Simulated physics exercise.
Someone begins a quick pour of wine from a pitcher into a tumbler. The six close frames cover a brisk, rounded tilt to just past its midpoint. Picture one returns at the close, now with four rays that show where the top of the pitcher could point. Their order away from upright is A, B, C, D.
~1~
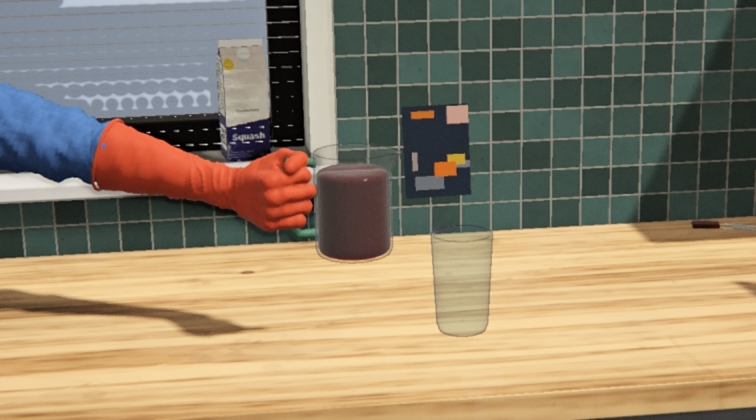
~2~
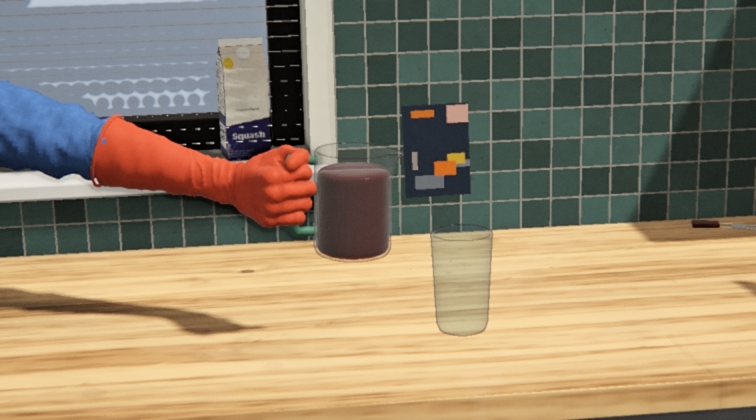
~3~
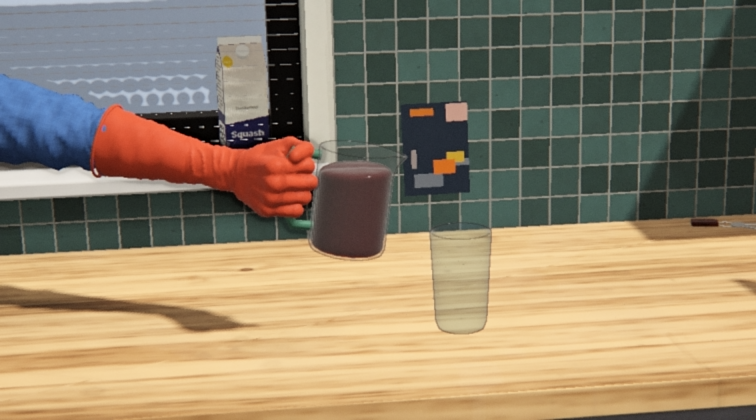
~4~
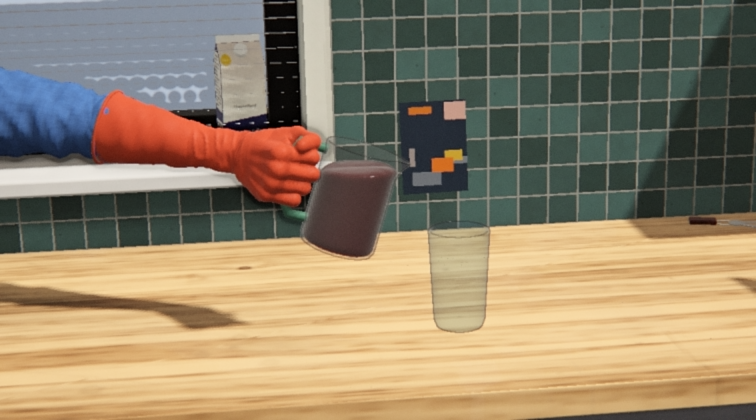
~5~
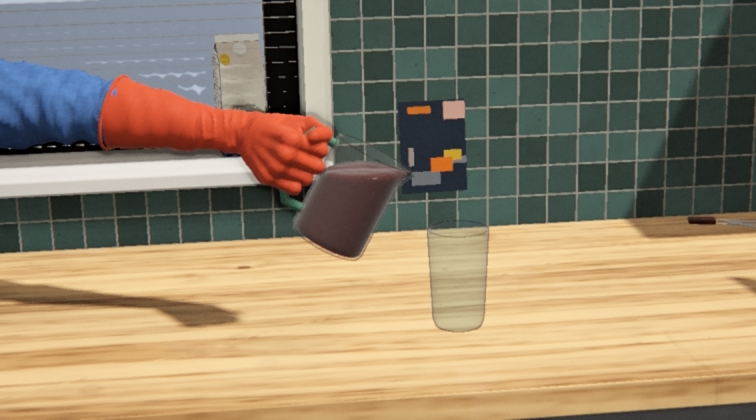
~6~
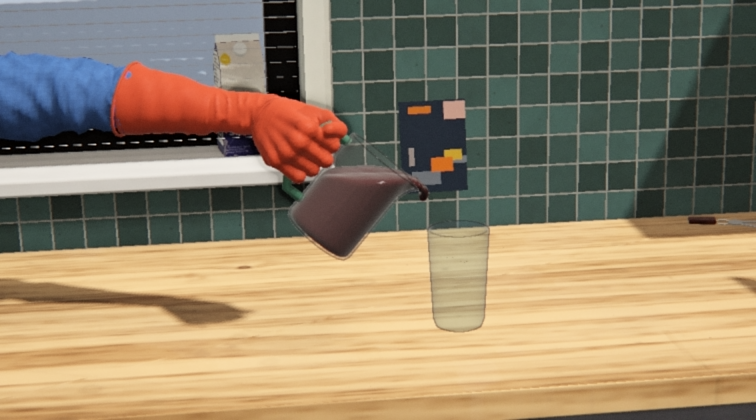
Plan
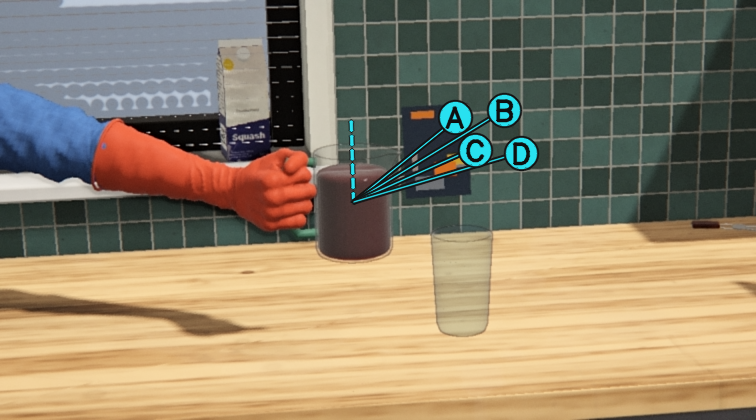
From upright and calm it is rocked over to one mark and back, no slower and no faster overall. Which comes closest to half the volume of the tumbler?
Go for B.
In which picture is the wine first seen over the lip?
In picture 6.
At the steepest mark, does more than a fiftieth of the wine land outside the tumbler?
Yes, it does.
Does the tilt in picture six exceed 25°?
Yes.
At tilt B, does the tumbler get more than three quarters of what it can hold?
No.
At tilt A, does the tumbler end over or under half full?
Under half.
On the marked copy, A at (443, 129); B at (489, 118); C at (458, 155); D at (504, 157).
If A is chosen, the tumbler ends with about 33 % of what it can hold.
If B is chosen, the tumbler ends with about 48 % of what it can hold.
If C is chosen, the tumbler ends with about 64 % of what it can hold; 4 % of the wine is spilt.
If D is chosen, the tumbler ends with about 63 % of what it can hold; 19 % of the wine is spilt.
